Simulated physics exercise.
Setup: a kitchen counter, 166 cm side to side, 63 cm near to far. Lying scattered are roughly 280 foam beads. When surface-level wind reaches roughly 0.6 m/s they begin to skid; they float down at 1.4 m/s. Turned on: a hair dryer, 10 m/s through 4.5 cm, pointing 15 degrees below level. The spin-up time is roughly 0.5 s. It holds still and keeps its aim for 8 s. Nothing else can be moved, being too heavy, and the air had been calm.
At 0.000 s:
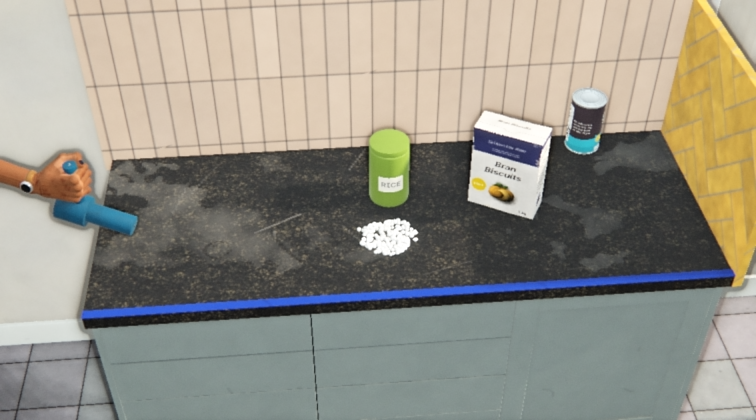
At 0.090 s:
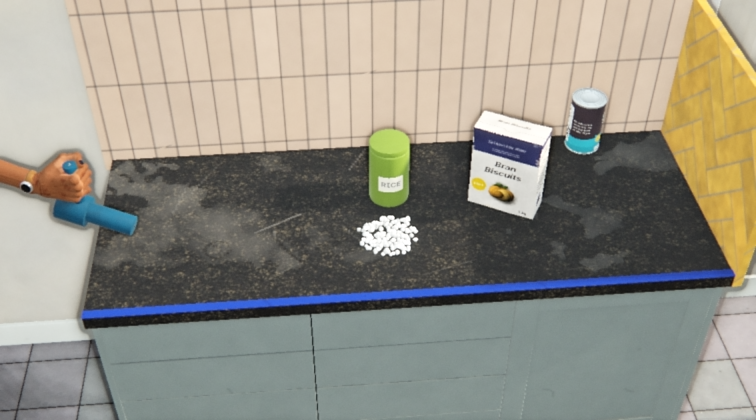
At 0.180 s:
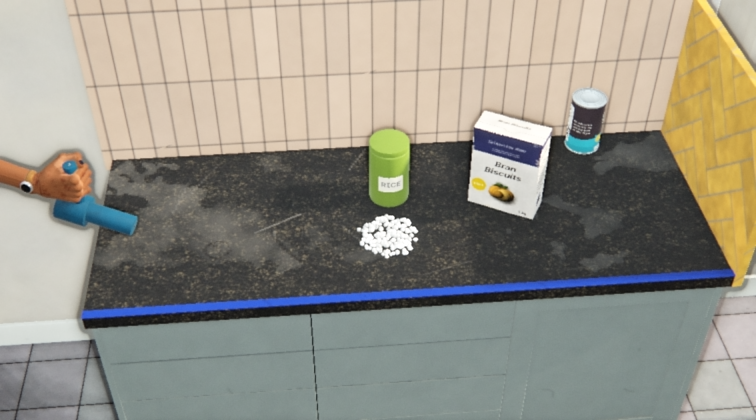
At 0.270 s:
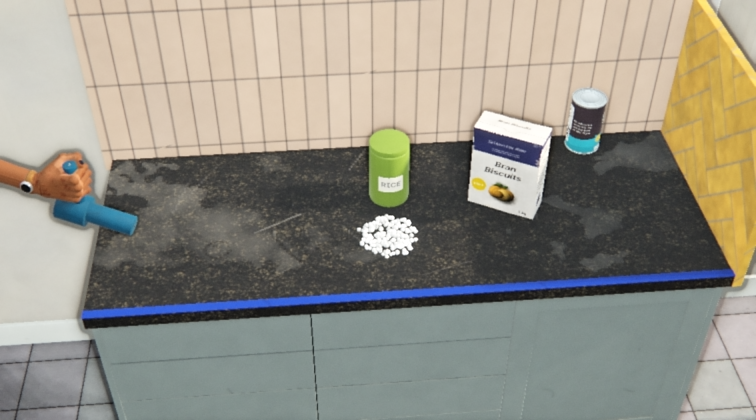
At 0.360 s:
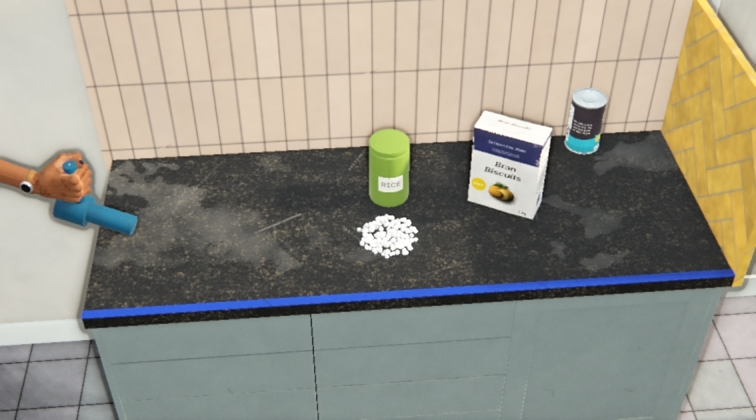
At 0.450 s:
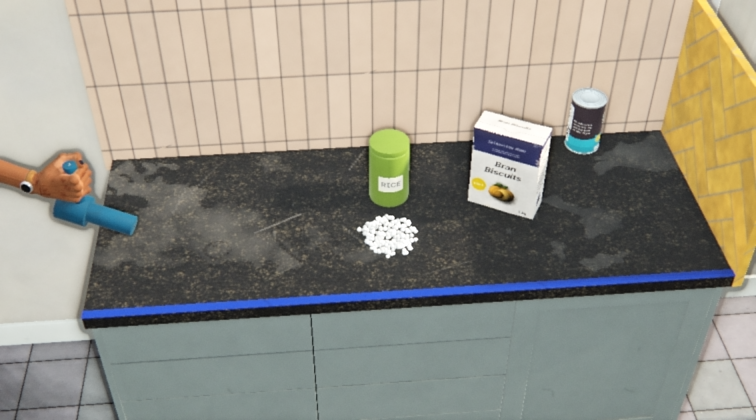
To begin with, a hand at the left holds a blue hair dryer angled over a dark kitchen counter, where small white foam beads lie in a pile before a green jar, a carton and a canister. The hand stays put, and nothing noticeably moves; the beads remain clustered together throughout.
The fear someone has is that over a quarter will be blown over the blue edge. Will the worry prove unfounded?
Yes, it does not happen.
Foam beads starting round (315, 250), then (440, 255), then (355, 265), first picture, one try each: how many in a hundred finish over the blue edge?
20 %, 60 %, 70 %.
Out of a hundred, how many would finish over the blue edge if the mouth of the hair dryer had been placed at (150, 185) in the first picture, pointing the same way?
That would come to roughly 80 %.
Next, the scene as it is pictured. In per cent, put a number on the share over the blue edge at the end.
10 %.
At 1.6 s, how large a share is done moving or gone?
Estimated share: Near 5 %.
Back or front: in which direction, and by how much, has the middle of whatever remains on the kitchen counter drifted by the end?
It drifts toward the rear side, close to 35 cm in all.
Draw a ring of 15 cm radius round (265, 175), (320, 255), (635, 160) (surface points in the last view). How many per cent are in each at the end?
Estimates in listed order: 0 %; 0 %; 30 %.
After 1.6 s, 93 % are on the move or not yet settled, 5 % are over the blue edge; the middle of those still in play is near (643, 215).
After 2.6 s, 85 % are on the move or not yet settled, 6 % are over the blue edge; the middle of those still in play is near (695, 198).
After 4.4 s, 75 % are on the move or not yet settled, 9 % are over the blue edge; the middle of those still in play is near (668, 144).
After 8.0 s, at the end, 12 % are over the blue edge; the middle of those still in play is near (665, 138).
